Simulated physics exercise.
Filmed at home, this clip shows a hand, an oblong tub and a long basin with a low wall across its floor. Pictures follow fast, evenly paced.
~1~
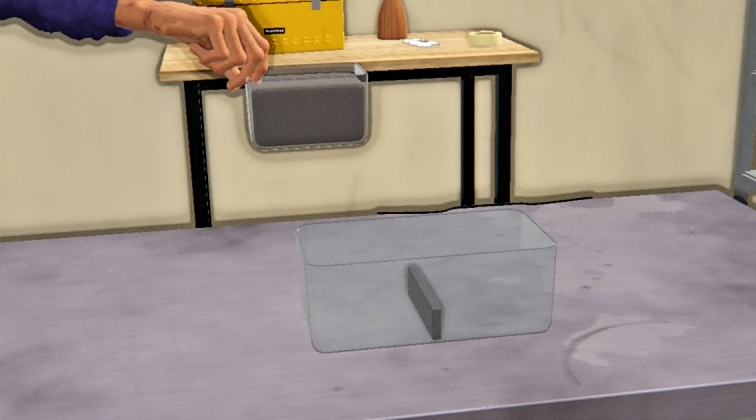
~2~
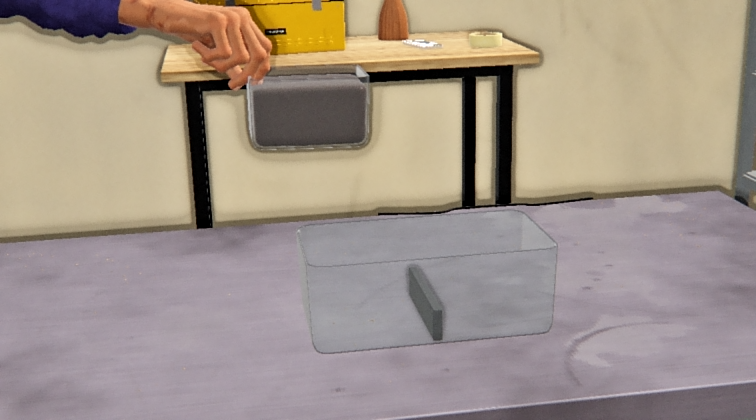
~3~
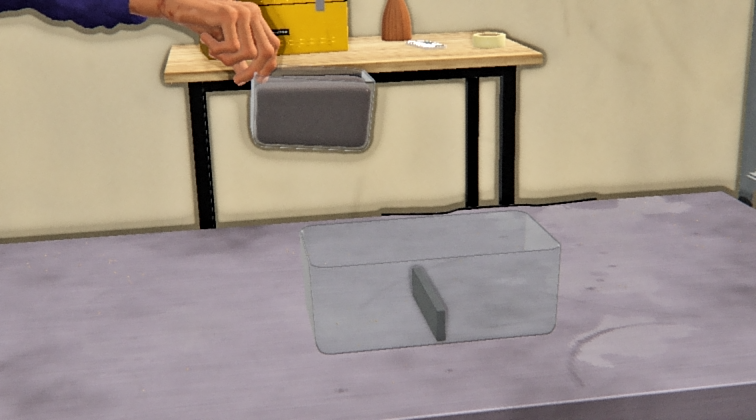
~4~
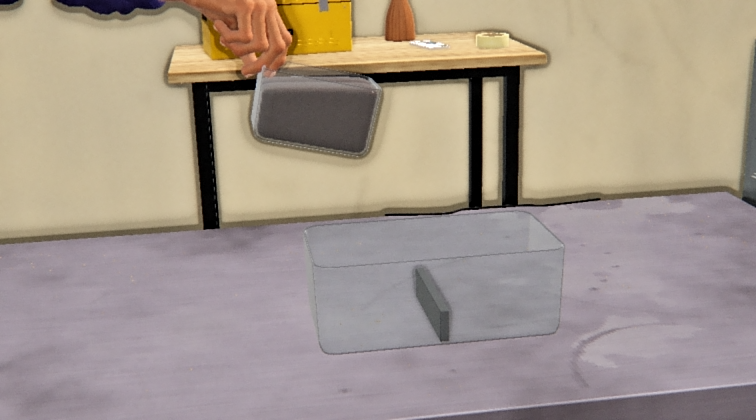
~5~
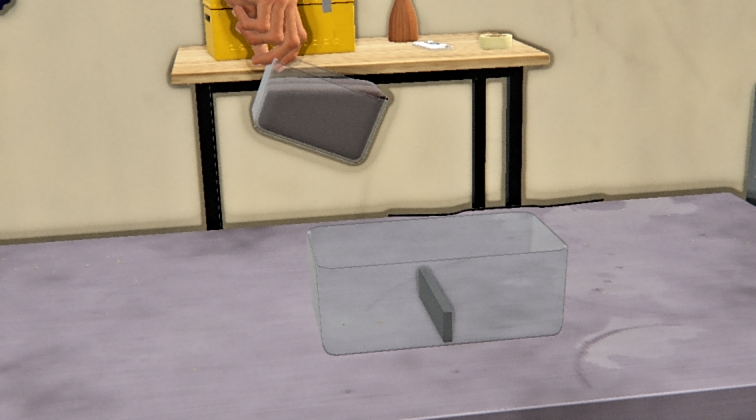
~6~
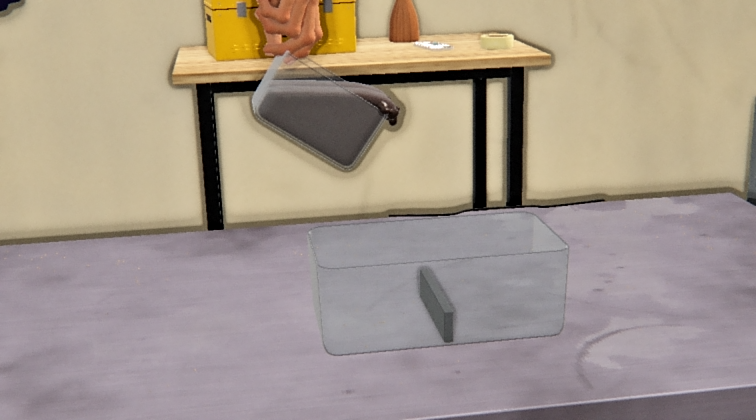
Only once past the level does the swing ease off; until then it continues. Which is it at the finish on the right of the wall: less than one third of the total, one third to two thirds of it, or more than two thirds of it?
At the finish the right of the wall has one third to two thirds of the total.
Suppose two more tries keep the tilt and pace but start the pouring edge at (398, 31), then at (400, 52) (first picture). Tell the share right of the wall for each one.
It works out to around 70 % and then around 70 %.
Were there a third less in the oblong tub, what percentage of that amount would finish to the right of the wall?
Estimate: Close to 30 per cent.
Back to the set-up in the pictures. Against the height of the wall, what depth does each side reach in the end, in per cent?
Roughly 40 left of the wall, roughly 50 right of it.
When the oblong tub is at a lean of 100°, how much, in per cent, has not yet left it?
Amount still in: Approx. 20 %.
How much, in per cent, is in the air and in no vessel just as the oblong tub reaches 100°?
Estimated at 45 per cent or so.
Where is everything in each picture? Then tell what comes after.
In the first picture, it leans 0°; its right rim is at (361, 70); the coffee meets the walls at (249, 84) and (359, 78); the long basin's rim runs from (301, 246) to (539, 228); the wall's top is at (424, 288).
In the second picture, it leans 2°; its right rim is at (363, 72); the coffee meets the walls at (250, 85) and (361, 80).
In the third picture, it leans 6°; its right rim is at (369, 77); the coffee meets the walls at (255, 84) and (366, 82).
In the fourth picture, it leans 13°; its right rim is at (375, 85); the coffee meets the walls at (260, 85) and (372, 84).
In the fifth picture, it leans 23°; its right rim is at (380, 96); the coffee meets the walls at (265, 86) and (382, 89); 1 per cent is over the edge.
In the sixth picture, it leans 34°; its right rim is at (382, 109); the coffee meets the walls at (261, 91) and (382, 100); 7 per cent is over the edge.
A moment on, the oblong tub is tipped right over and 20 per cent is still to pour, 4 is left of the wall and 31 right of it.
Next, the oblong tub is tipped right over and 2 per cent is still to pour, 36 is left of the wall and 53 right of it.
Then the oblong tub is tipped right over and 0 per cent is still to pour, 44 is left of the wall and 53 right of it.
Later the oblong tub is tipped right over and 0 per cent is still to pour, 44 is left of the wall and 53 right of it.
In the end 44 per cent lies left of the wall, 53 right of it and 3 outside.
